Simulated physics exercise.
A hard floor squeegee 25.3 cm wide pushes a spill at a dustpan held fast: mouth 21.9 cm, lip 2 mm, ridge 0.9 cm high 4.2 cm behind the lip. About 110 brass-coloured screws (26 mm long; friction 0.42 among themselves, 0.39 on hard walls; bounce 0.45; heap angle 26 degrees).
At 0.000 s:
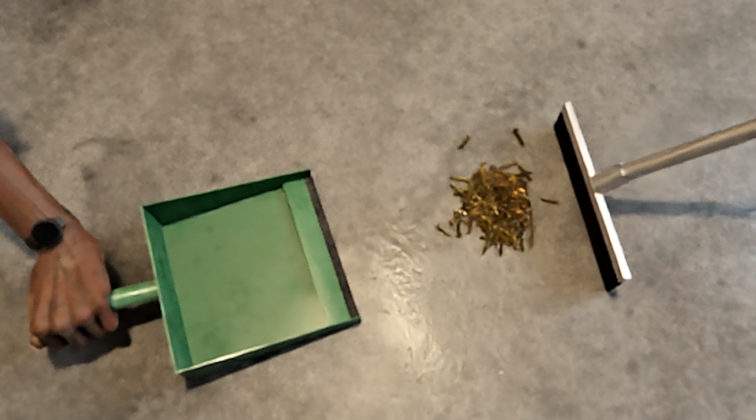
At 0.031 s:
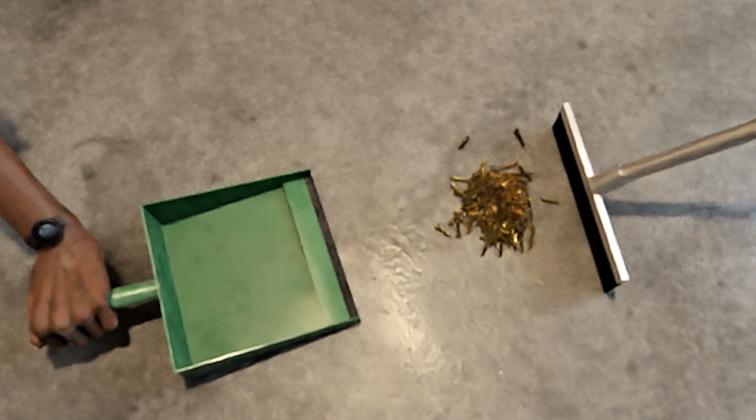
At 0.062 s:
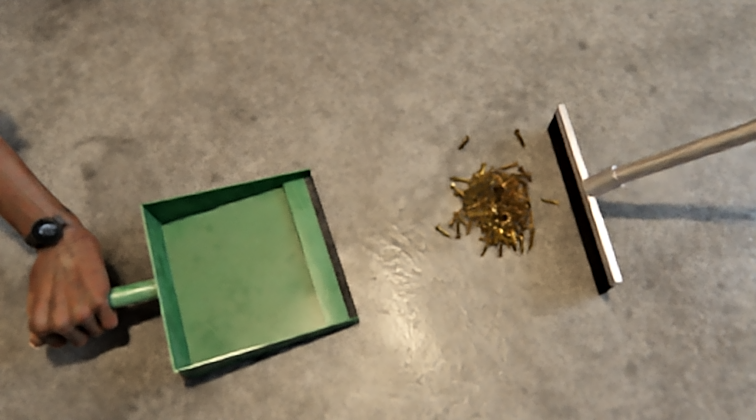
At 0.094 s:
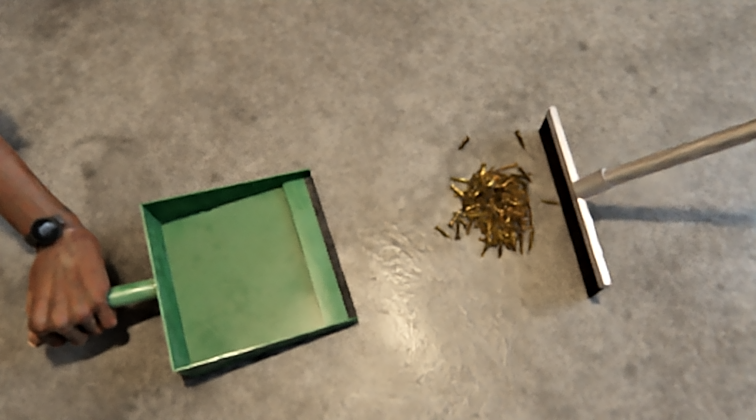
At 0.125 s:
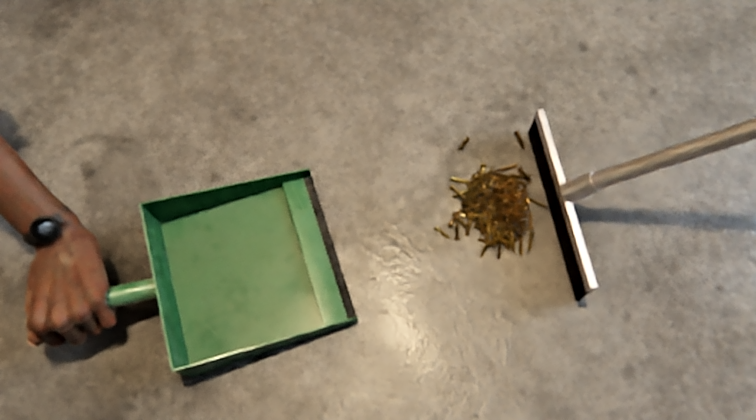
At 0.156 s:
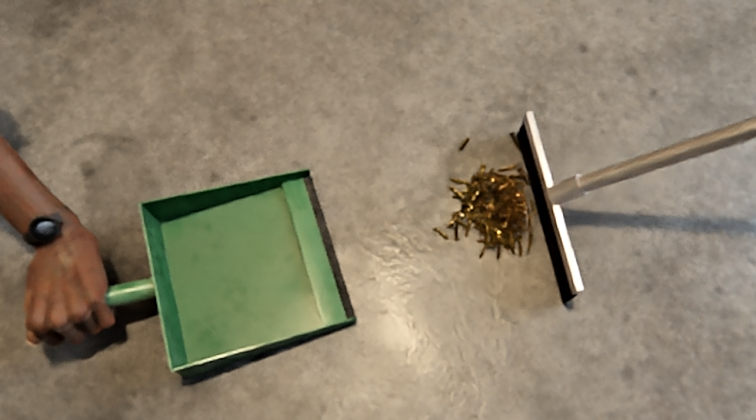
A squeegee slides left across the floor and nudges the edge of a brass-coloured screw pile.
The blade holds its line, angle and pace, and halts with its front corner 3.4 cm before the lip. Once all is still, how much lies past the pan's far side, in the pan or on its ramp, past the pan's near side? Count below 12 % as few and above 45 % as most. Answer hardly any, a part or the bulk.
Past the pan's far side: Hardly any; in the pan or on its ramp: Hardly any; past the pan's near side: Hardly any.
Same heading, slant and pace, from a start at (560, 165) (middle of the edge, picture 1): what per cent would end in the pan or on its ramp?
About 10 per cent.
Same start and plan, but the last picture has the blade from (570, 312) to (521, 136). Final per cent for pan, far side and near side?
Pan 10, far 0, near 5.
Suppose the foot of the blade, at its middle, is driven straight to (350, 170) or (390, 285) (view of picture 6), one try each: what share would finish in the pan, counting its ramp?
Some 5 and 5 per cent.
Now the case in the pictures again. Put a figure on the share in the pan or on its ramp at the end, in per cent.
Some 5 per cent.
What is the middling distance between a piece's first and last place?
About 22 cm.
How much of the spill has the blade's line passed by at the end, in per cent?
About 0 per cent.
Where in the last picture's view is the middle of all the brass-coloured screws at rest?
Near (346, 230).
Then, at 0.38 s, middle of the blade 17 cm from the lip; 0 % over the lip, far side 0 %, near side 0 %.
Then, at 0.53 s, middle of the blade 10 cm from the lip; 0 % over the lip, far side 0 %, near side 0 %.
After 0.81 s, middle of the blade 6 cm from the lip; 10 % over the lip, far side 0 %, near side 5 %.
By 1.8 s all is still; far side 0 %, pan 5 %, near side 5 %, in front of the lip or behind the blade 90 %.
